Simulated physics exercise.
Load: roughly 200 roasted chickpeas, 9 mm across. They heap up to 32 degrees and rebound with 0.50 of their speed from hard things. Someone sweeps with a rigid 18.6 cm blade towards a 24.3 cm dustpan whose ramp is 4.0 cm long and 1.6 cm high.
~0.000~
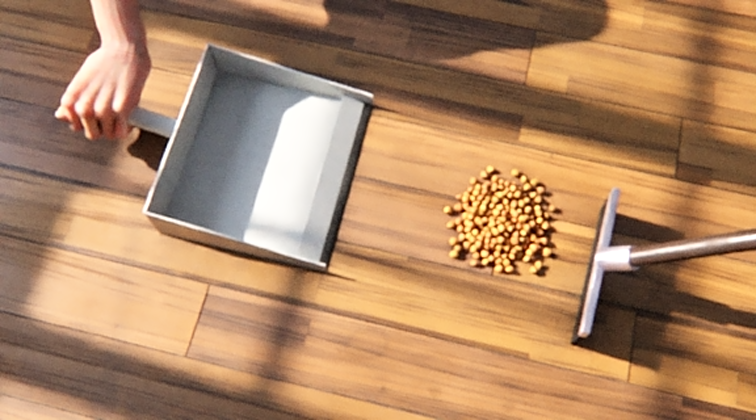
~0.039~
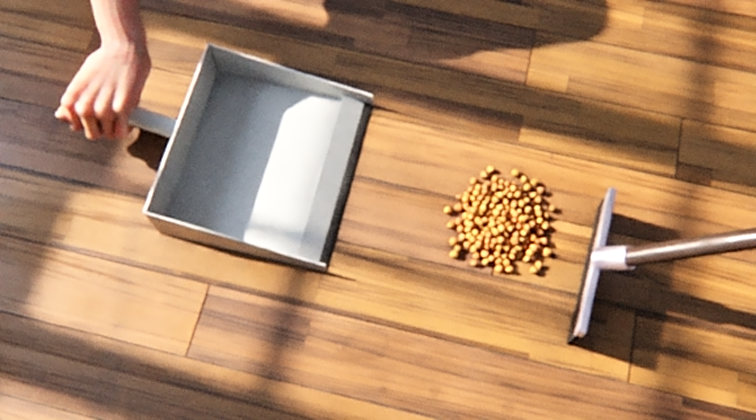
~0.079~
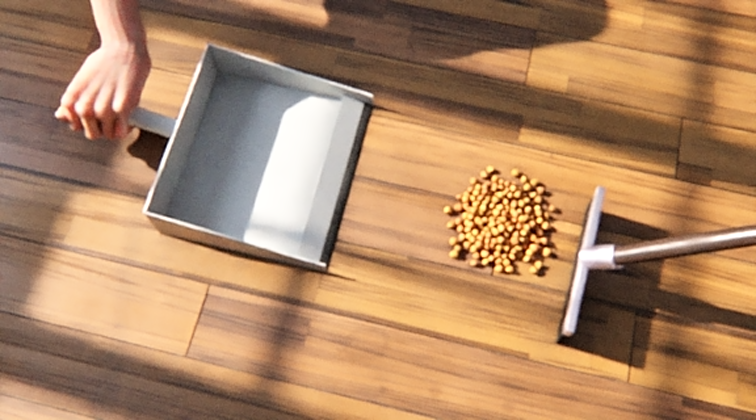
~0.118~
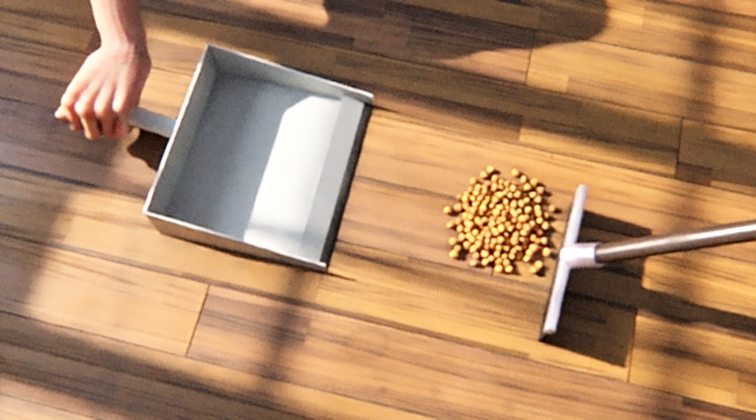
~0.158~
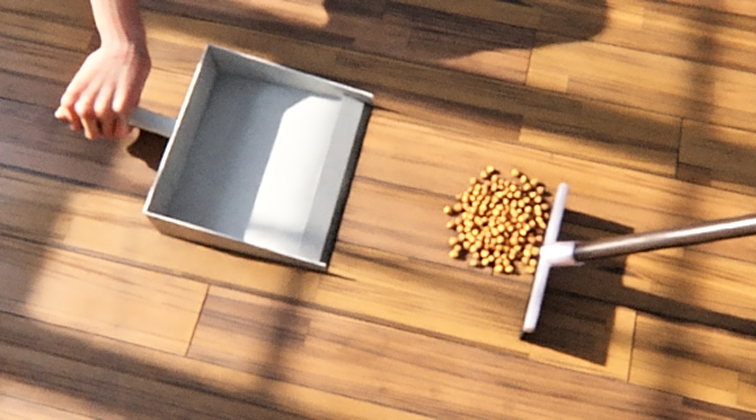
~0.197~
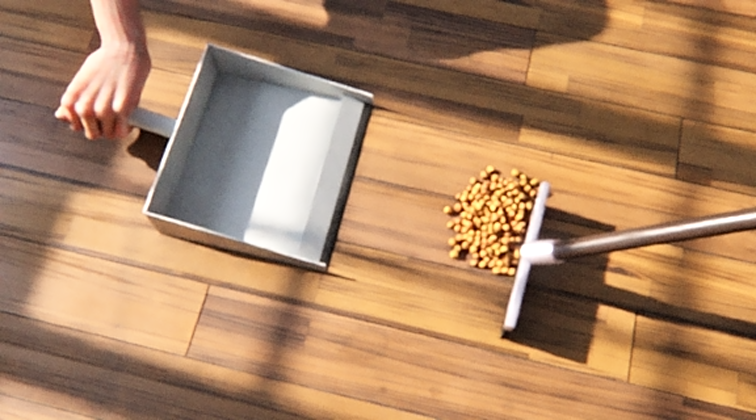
A hand holds a dustpan still while a blade slides left into roasted chickpeas.
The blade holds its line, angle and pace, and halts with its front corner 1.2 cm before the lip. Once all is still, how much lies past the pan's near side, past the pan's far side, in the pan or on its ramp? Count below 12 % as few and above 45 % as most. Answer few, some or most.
Past the pan's near side: Few; past the pan's far side: Few; in the pan or on its ramp: Some.
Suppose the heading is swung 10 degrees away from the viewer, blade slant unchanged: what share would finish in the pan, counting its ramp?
In that case some 40 per cent.
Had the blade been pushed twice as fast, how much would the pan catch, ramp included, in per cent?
Then about 40 per cent.
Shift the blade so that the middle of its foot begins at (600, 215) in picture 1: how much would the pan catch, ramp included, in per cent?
About 50 per cent.
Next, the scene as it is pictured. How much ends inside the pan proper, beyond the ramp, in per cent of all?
Some 5 per cent.
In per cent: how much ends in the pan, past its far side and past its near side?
Near side 5; far side 0; pan 30.
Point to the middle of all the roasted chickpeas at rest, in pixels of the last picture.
At about (353, 193).
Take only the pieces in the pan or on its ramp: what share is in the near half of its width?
About 100 per cent.
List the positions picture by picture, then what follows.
Blade from (584, 332) to (614, 195), moved 0.0 cm, 0 of the pieces shifted so far; middle of the pieces at (499, 219); pan at (255, 164), in the first frame.
Blade from (580, 332) to (610, 194), moved 0.4 cm, 0 of the pieces shifted so far; middle of the pieces at (499, 219), in the second frame.
Blade from (568, 331) to (599, 194), moved 1.8 cm, 0 of the pieces shifted so far; middle of the pieces at (499, 219), in the third frame.
Blade from (549, 329) to (582, 192), moved 3.9 cm, 0 of the pieces shifted so far; middle of the pieces at (499, 219), in the fourth frame.
Blade from (529, 327) to (563, 191), moved 6.3 cm, 9 of the pieces shifted so far; middle of the pieces at (499, 219), in the fifth frame.
Blade from (509, 326) to (544, 189), moved 8.5 cm, 118 of the pieces shifted so far; middle of the pieces at (496, 216); pan at (255, 164). The blade's pace is about 0.58 m/s, heading 8 degrees towards the viewer's side, in the sixth frame.
After 0.39 s, middle of the blade 12 cm from the lip; 0 % over the lip, far side 0 %, near side 0 %.
After 0.52 s, middle of the blade 5 cm from the lip; 0 % over the lip, far side 0 %, near side 0 %.
After 0.77 s, middle of the blade 2 cm from the lip; 30 % over the lip, far side 0 %, near side 5 %.
At rest (1.1 s), near side 5 %, far side 0 %, pan 30 %, in front of the lip or behind the blade 70 %.
